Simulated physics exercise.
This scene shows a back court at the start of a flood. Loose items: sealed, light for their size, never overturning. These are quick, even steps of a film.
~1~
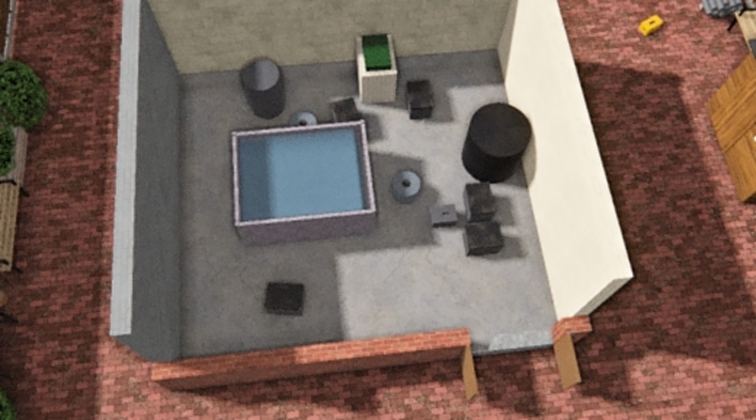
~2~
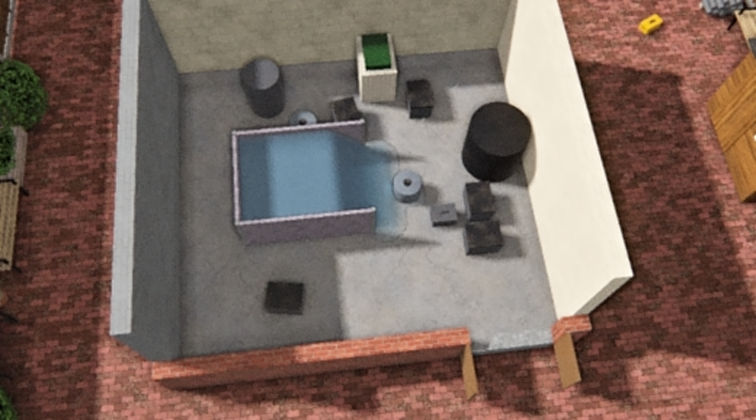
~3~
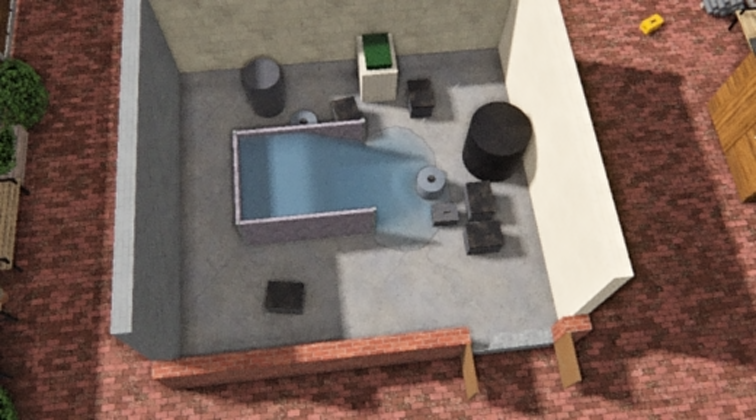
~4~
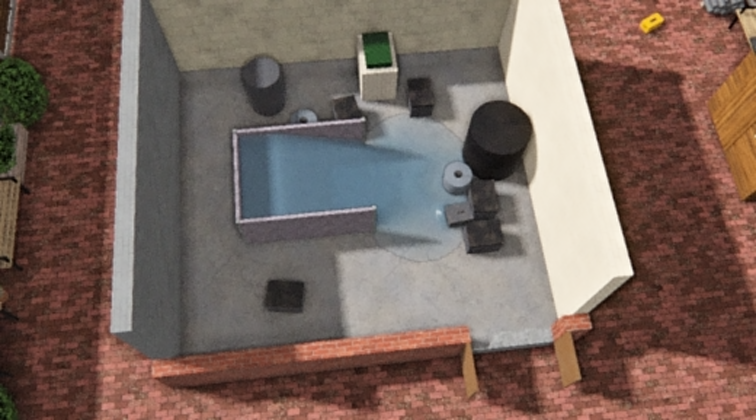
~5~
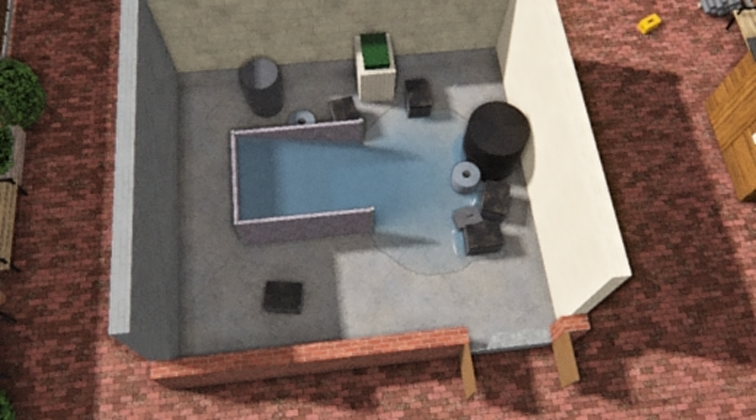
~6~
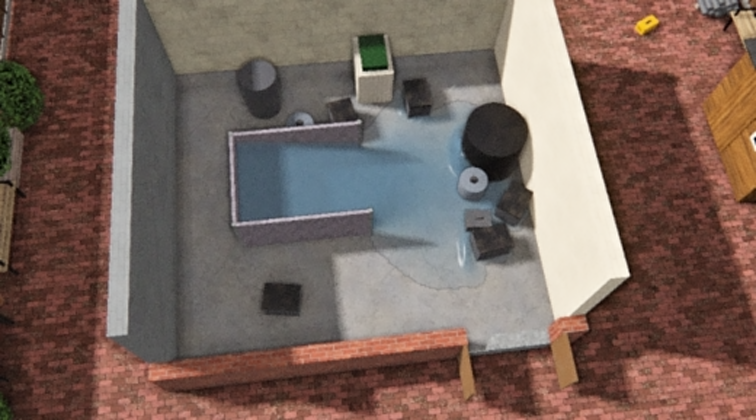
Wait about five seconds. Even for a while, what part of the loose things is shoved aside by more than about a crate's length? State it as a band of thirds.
The portion moved well away stays in the middle third.
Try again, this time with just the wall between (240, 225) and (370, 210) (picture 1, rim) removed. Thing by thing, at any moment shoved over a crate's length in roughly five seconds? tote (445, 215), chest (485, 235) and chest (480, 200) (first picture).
Order as asked: Sent that far; sent that far; sent that far.
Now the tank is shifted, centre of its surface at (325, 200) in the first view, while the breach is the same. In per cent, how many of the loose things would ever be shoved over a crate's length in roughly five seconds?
I reckon around 60 percent of them.
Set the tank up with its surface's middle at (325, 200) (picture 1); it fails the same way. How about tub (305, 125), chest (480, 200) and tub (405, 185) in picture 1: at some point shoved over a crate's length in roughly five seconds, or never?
The three, one by one: Short of that, past that mark and past that mark.
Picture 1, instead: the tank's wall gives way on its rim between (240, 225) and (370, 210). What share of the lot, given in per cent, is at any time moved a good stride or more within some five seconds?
Roughly 50 in a hundred.
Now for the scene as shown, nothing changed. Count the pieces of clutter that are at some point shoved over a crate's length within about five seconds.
The total here is 5.
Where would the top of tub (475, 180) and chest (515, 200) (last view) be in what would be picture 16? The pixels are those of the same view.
The tops should be near (510, 314) and near (537, 234).
A moment on, 4 of 8 are well off their spots; 3 afloat.
Next, 5 of 8 are well off their spots; 3 afloat.
Later, 4 of 8 are well off their spots; 2 afloat.
In the end, 5 of 8 are well off their spots, and 5 have been at some point; 2 afloat.
